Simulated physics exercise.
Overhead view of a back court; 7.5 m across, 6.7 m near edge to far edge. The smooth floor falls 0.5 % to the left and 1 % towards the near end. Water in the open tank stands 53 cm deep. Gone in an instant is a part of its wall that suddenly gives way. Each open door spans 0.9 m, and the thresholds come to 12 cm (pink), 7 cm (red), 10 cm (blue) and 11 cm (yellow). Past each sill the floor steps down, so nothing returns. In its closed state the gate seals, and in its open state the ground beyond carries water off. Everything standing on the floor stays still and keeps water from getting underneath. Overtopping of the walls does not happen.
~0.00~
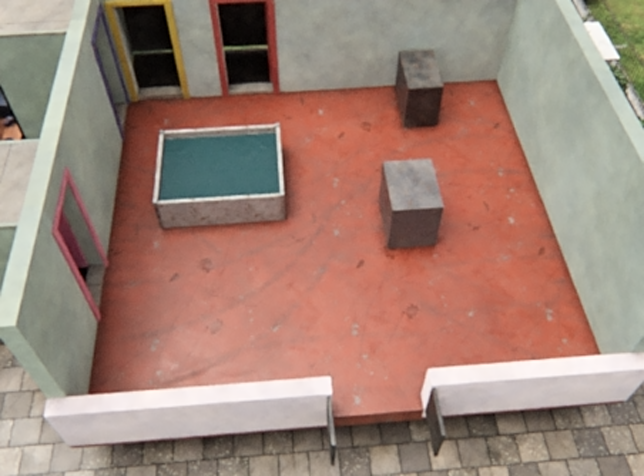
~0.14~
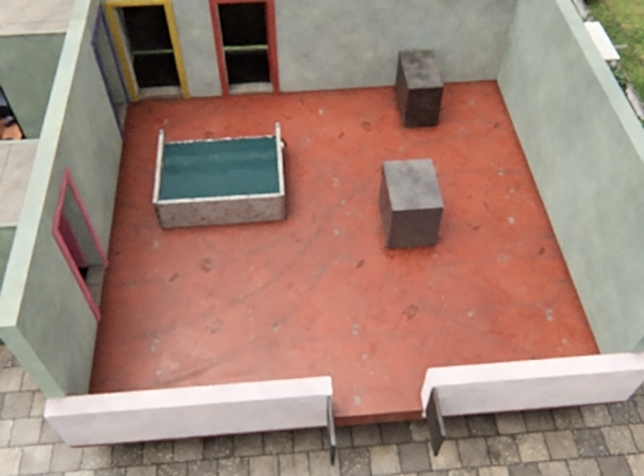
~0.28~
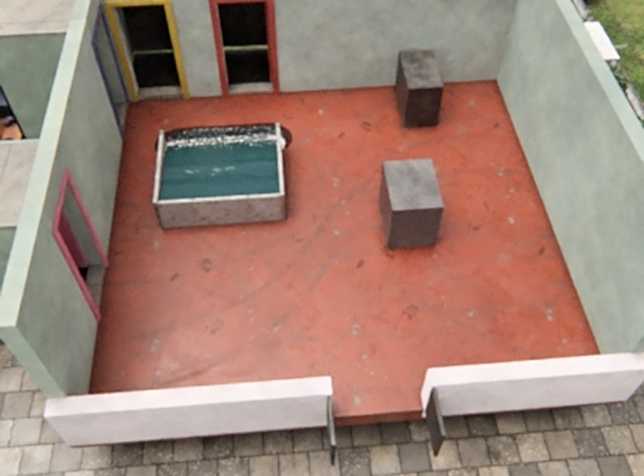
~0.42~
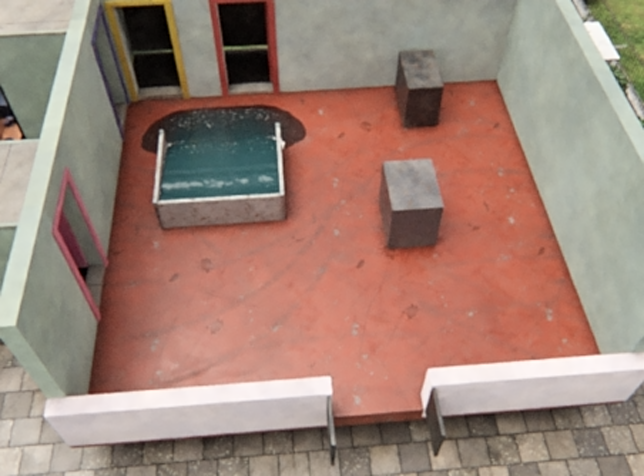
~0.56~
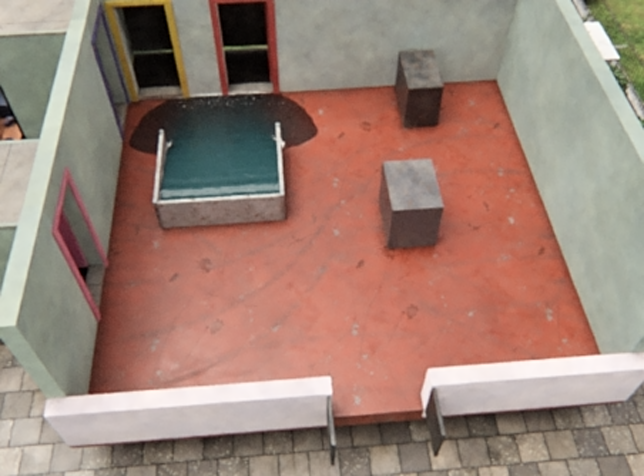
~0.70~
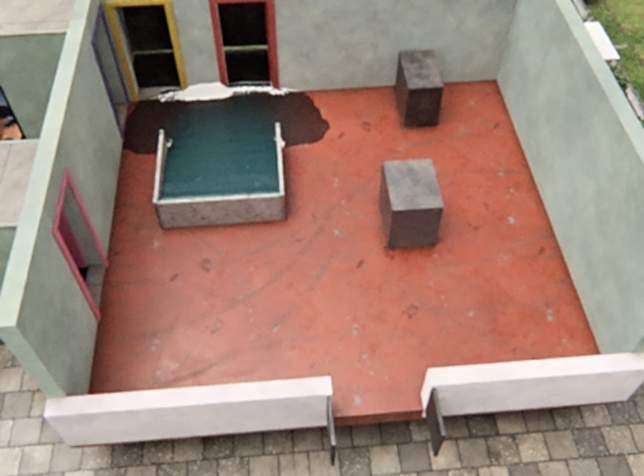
A walled court with a smooth red floor and pale grey-green walls is seen from high above, the camera still. An open tank of dark teal water sits at the left, two grey blocks stand to the right, and yellow and red doorways line the back. The tank's far wall vanishes, and water pours out behind it, spreading in a dark, widening patch to the back wall, where white froth appears.
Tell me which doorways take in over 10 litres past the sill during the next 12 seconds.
Within those 12 seconds, the pink door takes in no more than that; the red door takes in over 10 litres; the blue door takes in over 10 litres; the yellow door takes in over 10 litres.
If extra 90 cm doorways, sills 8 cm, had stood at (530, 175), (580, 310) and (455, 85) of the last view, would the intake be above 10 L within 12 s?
In that order: Short of it, short of it, short of it.
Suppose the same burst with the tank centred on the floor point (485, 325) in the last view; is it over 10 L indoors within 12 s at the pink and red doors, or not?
For the pink door, the amount is acceptable; for the red door, the amount is acceptable.
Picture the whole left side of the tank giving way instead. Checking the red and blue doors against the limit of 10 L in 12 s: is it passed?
Short answer, against that limit: Red is fine, blue overshoots.
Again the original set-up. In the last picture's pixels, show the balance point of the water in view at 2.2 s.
(225, 144).
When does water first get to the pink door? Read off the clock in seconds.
Pink 3.8 s.
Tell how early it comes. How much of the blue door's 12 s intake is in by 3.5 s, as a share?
Fraction in by then: Around 80 per cent.
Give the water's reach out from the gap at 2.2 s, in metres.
I'd say around 3.6 m from the gap.
After 1.4 s water covers 15 % of the floor and is deepest (34 cm) near (211, 101); pink door not reached, red door 29 cm at the sill, 103 L in, blue door 14 cm at the sill, 0 L in, yellow door 23 cm at the sill, 20 L in.
After 2.2 s water covers 15 % of the floor and is deepest (28 cm) near (138, 106); pink door not reached, red door 24 cm at the sill, 219 L in, blue door 21 cm at the sill, 33 L in, yellow door 23 cm at the sill, 65 L in.
After 3.5 s water covers 25 % of the floor and is deepest (18 cm) near (125, 131); pink door not reached, red door 13 cm at the sill, 295 L in, blue door 18 cm at the sill, 102 L in, yellow door 15 cm at the sill, 102 L in.
After 7.0 s water covers 50 % of the floor and is deepest (11 cm) near (85, 421); pink door 4 cm at the sill, 0 L in, red door 4 cm at the sill, 308 L in, blue door 6 cm at the sill, 126 L in, yellow door 5 cm at the sill, 109 L in.
After 12.0 s water covers 75 % of the floor and is deepest (6 cm) near (85, 421); pink door 2 cm at the sill, 0 L in, red door 4 cm at the sill, 308 L in, blue door 4 cm at the sill, 126 L in, yellow door 4 cm at the sill, 109 L in.
